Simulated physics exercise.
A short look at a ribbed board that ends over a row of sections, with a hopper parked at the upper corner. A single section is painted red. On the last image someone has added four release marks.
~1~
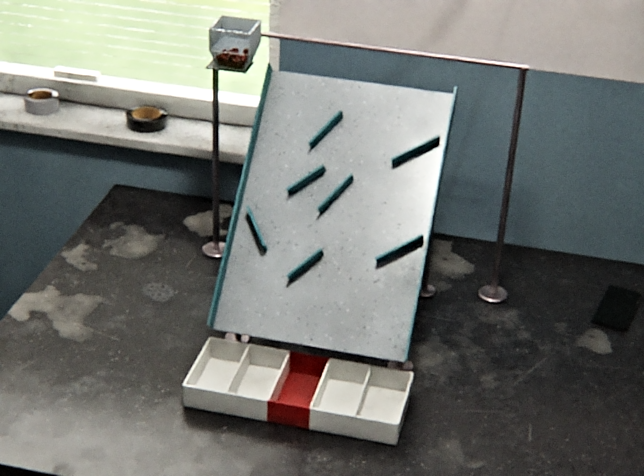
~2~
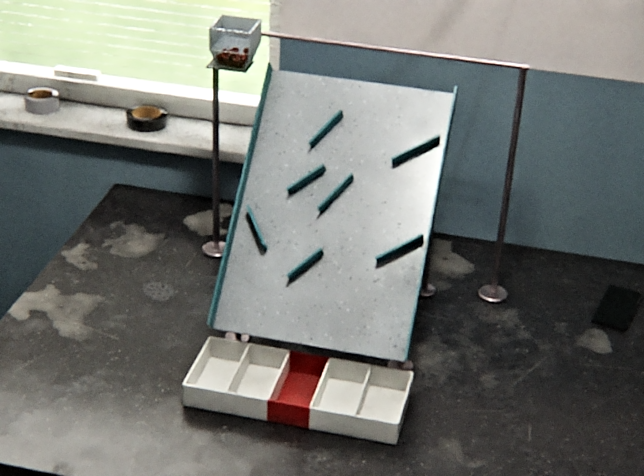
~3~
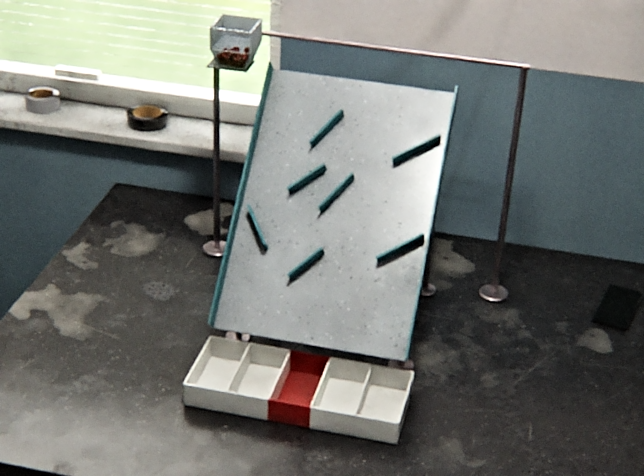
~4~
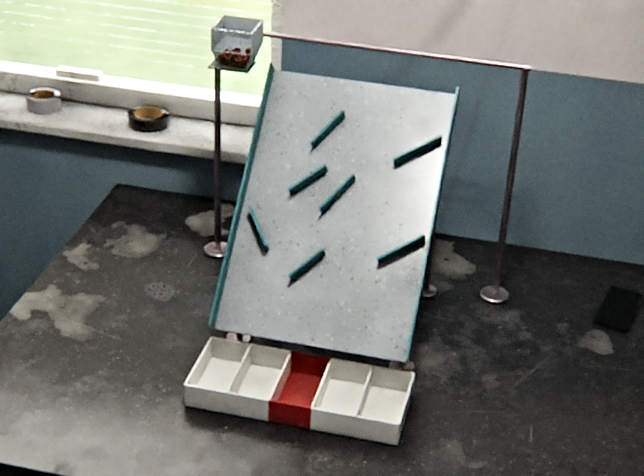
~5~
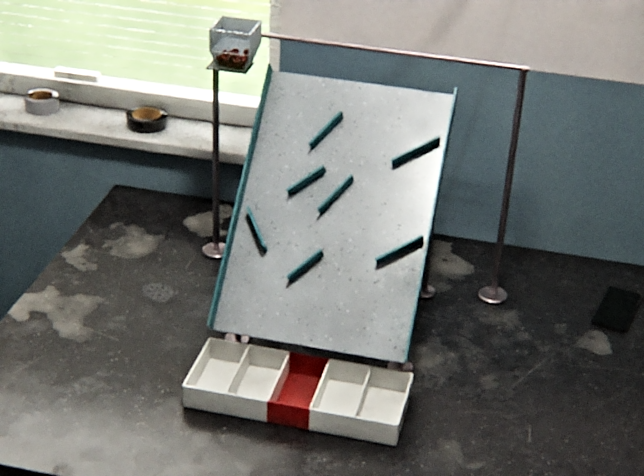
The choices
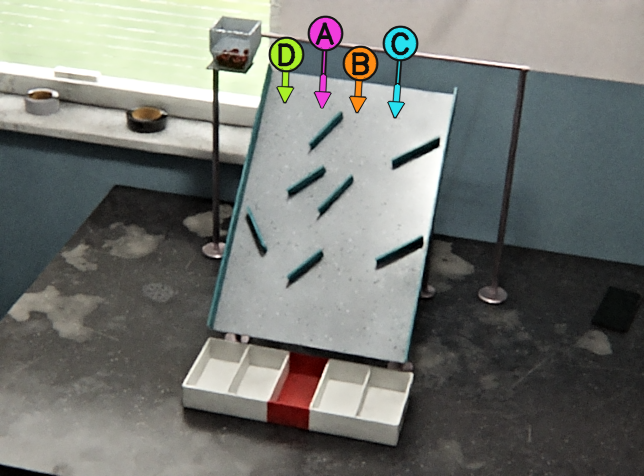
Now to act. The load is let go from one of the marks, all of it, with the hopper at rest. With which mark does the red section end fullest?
C works best here.
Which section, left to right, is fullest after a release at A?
The second from the left.
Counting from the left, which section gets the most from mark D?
The second.
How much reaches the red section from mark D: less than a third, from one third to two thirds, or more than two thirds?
It is less than a third.
On the marked copy, mark A meets the board at (322, 101); mark B meets the board at (357, 106); mark C meets the board at (395, 111); mark D meets the board at (285, 96).
With A, a small part in the red section, nearly all in other sections.
With B, a small part in the red section, most in other sections, a stray few held on the board, a small part outside the box.
With C, about half in the red section, about a third in other sections, a stray few held on the board, a small part outside the box.
With D, a stray few in the red section, nearly all in other sections, a stray few held on the board, a stray few outside the box.
